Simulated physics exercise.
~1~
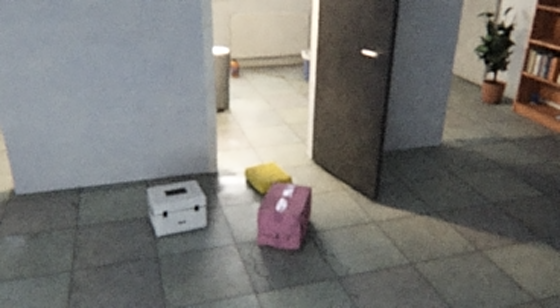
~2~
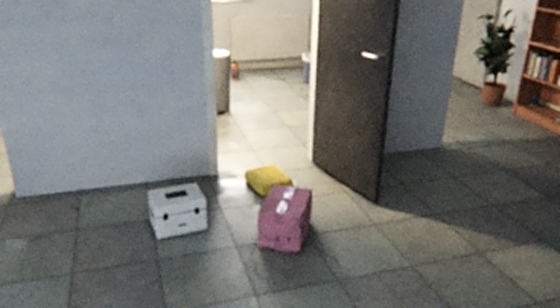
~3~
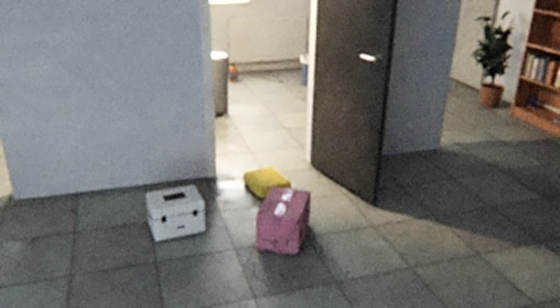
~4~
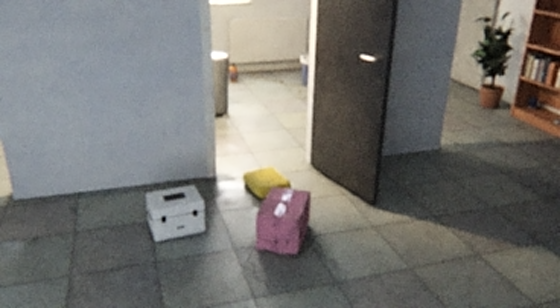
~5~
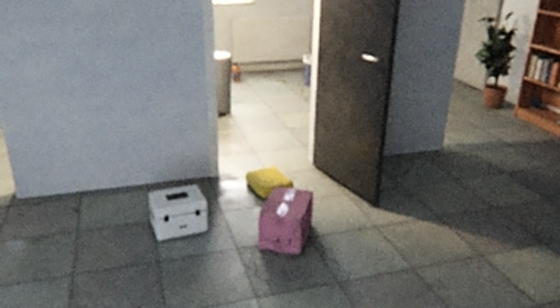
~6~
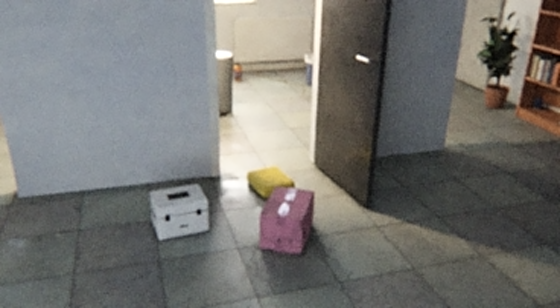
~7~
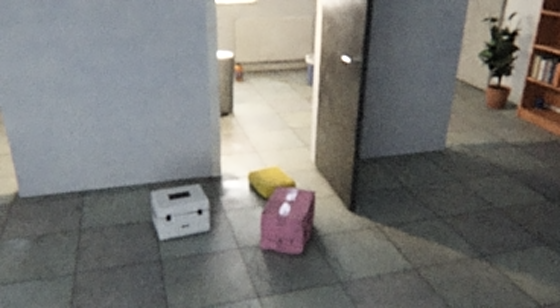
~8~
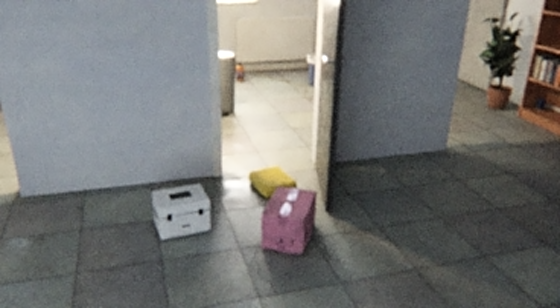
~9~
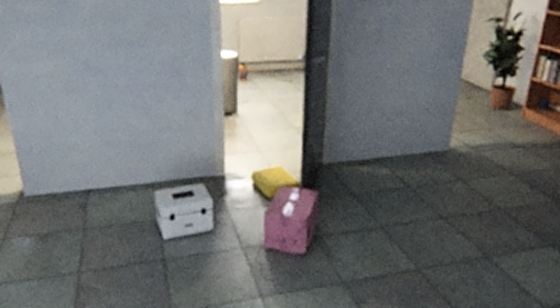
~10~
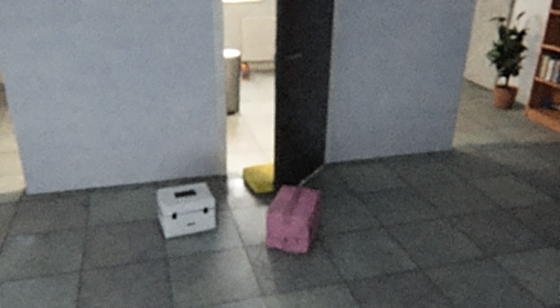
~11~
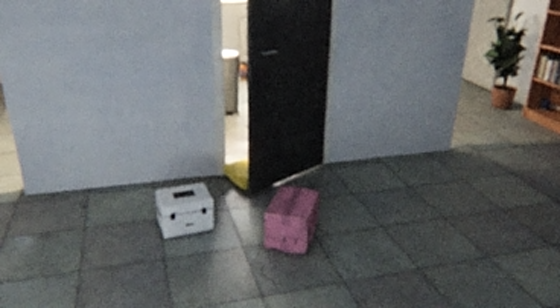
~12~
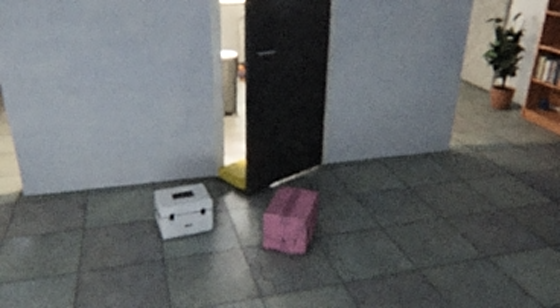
A dark door swings partway shut, pushing the yellow cushion left, and stays ajar.
